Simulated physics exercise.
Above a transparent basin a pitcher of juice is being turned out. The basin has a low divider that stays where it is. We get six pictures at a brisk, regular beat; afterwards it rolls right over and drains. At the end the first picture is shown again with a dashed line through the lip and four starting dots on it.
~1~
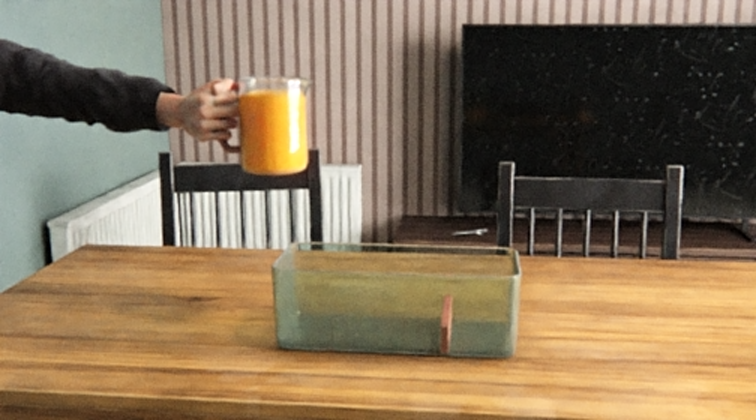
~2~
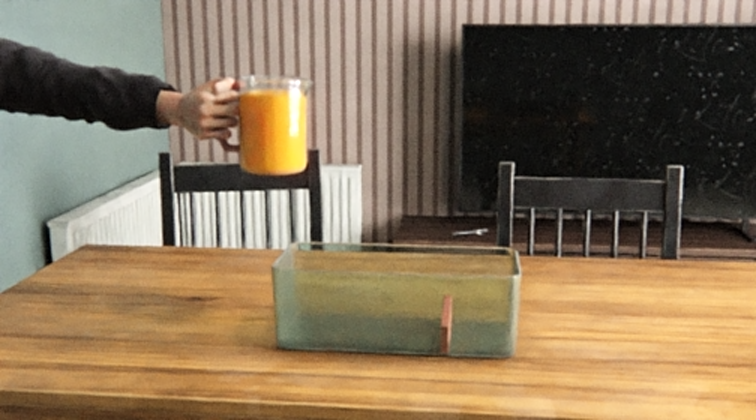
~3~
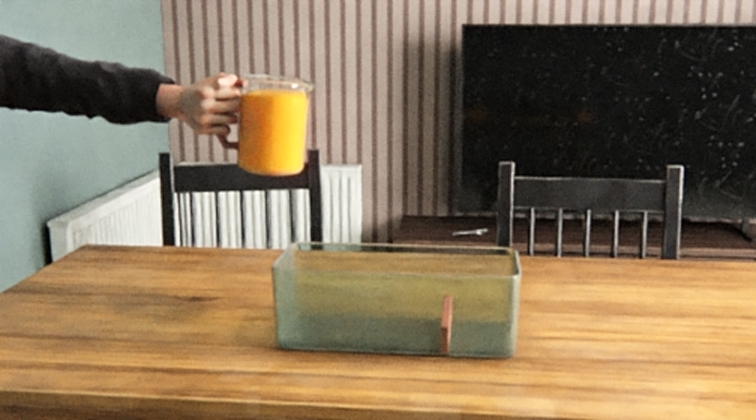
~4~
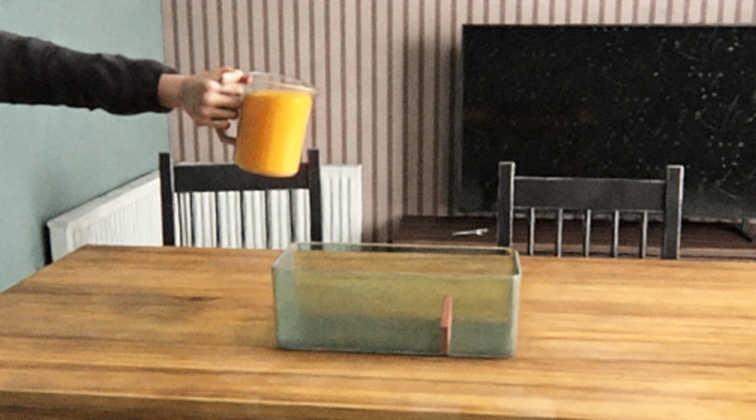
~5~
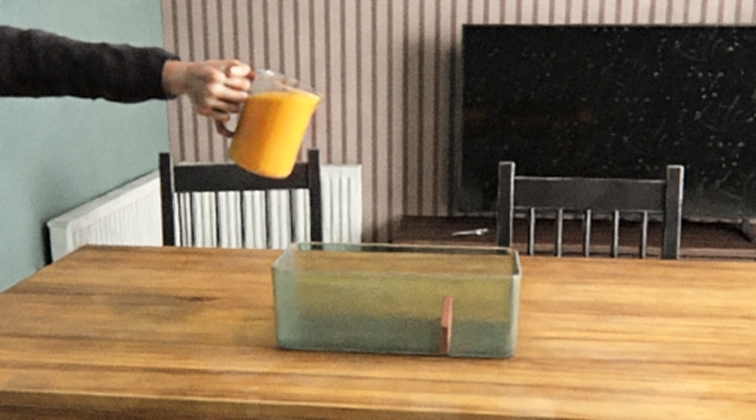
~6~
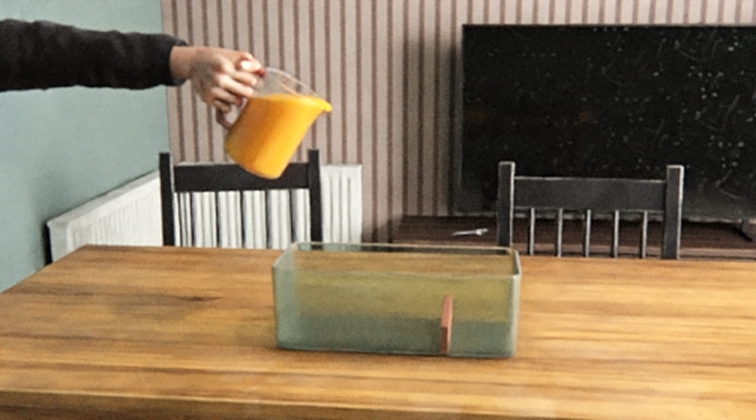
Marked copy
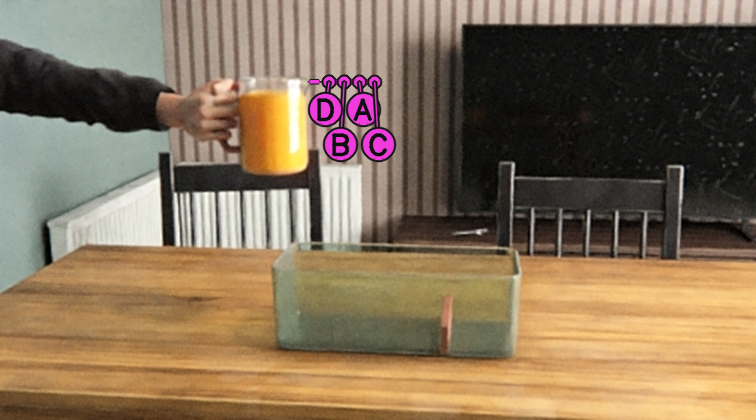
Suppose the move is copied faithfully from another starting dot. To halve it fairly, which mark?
Choose C.
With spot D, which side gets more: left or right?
The left one.
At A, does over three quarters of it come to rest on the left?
Yes, it does.
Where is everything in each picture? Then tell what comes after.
The first picture shows upright, lip at (310, 81); basin from (277, 346) to (516, 356); top of the wall at (447, 310); nothing has left yet.
The second picture shows upright, lip at (311, 82); nothing has left yet.
The third picture shows tipped about 6°, lip at (314, 86); nothing has left yet.
The fourth picture shows tipped about 13°, lip at (319, 91); nothing has left yet.
The fifth picture shows tipped about 22°, lip at (323, 99); nothing has left yet.
The sixth picture shows tipped about 33°, lip at (327, 109); juice is over the lip, down to (327, 109).
On the marked copy, A at (359, 82); B at (344, 82); C at (374, 82); D at (329, 81).
Choosing A, about 87 % ends left of the wall and 7 % right of it; 6 % is lost outside.
Choosing B, about 88 % ends left of the wall and 6 % right of it; 5 % is lost outside.
Choosing C, about 53 % ends left of the wall and 45 % right of it.
Choosing D, about 89 % ends left of the wall and 8 % right of it; 3 % is lost outside.
